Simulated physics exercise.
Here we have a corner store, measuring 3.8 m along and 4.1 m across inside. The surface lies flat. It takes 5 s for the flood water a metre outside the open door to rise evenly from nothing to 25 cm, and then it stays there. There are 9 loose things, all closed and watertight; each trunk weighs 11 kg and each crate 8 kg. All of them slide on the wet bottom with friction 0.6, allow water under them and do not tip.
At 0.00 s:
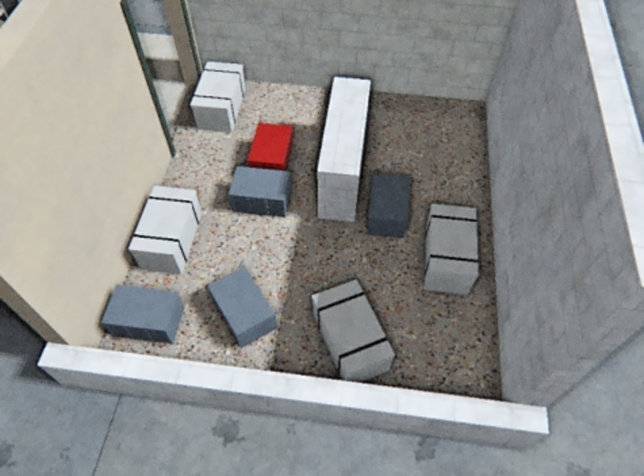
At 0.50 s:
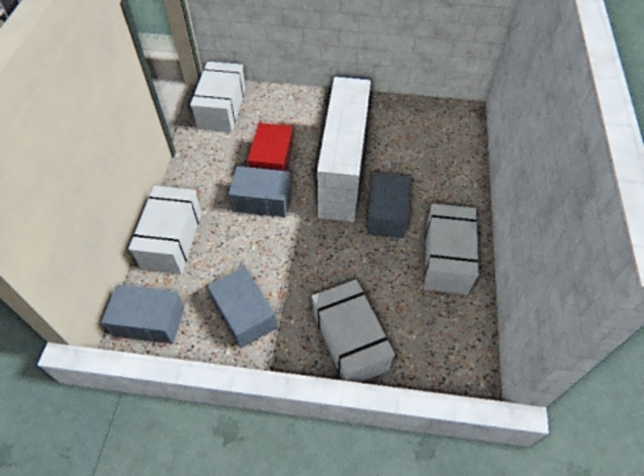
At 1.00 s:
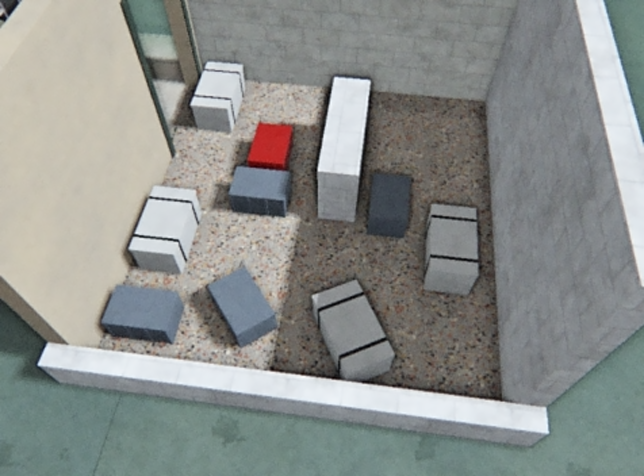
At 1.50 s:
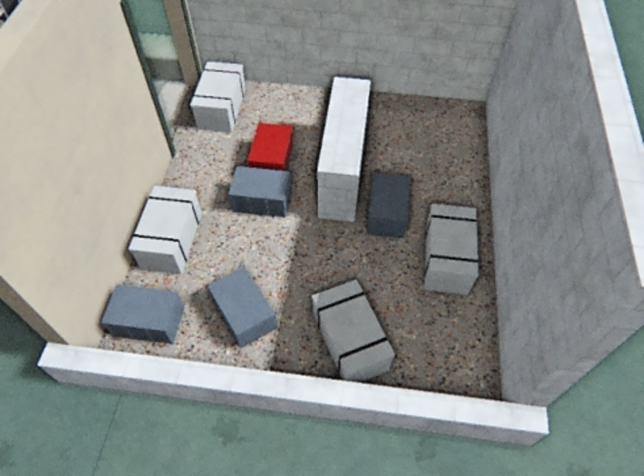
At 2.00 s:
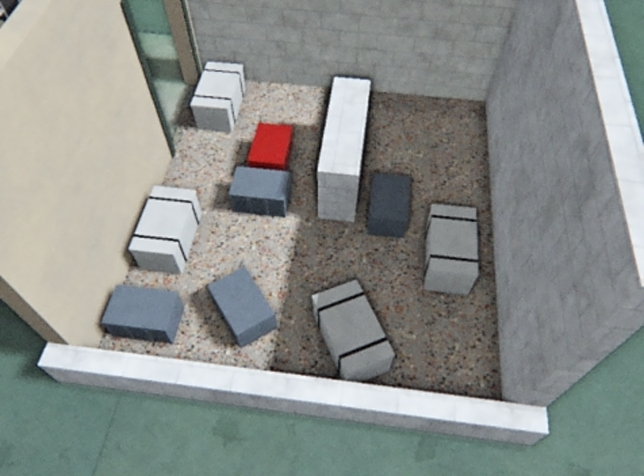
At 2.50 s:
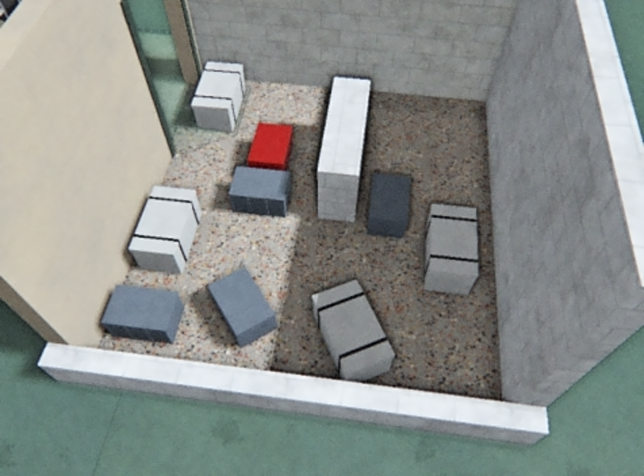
A walled room of boxes stays still as greenish water covers the grey ground outside.
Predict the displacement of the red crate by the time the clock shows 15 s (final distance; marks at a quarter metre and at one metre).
Long gone.
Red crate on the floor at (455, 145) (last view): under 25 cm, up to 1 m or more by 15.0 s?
It goes a long way.
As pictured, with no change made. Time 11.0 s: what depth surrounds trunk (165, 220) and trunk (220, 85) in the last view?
6 and 14 cm.
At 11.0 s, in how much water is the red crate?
The depth there is around 12 cm.
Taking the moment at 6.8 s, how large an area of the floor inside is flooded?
Around 10.5 m2 of it.
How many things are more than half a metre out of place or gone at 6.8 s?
That would be 3.
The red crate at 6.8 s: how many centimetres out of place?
Roughly 150 cm by then.
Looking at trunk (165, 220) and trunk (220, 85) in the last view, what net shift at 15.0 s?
They've ended up 50 cm and 120 cm away, in that order.
After 3.5 s the red crate is near (270, 143), 0.0 m from its start, aground; 0 afloat.
After 6.8 s the red crate is near (272, 261), 1.6 m from its start, afloat; 3 afloat.
After 11.0 s the red crate is near (328, 303), 2.2 m from its start, afloat; 9 afloat.
After 15.0 s the red crate is near (299, 317), 2.3 m from its start, afloat; 9 afloat.
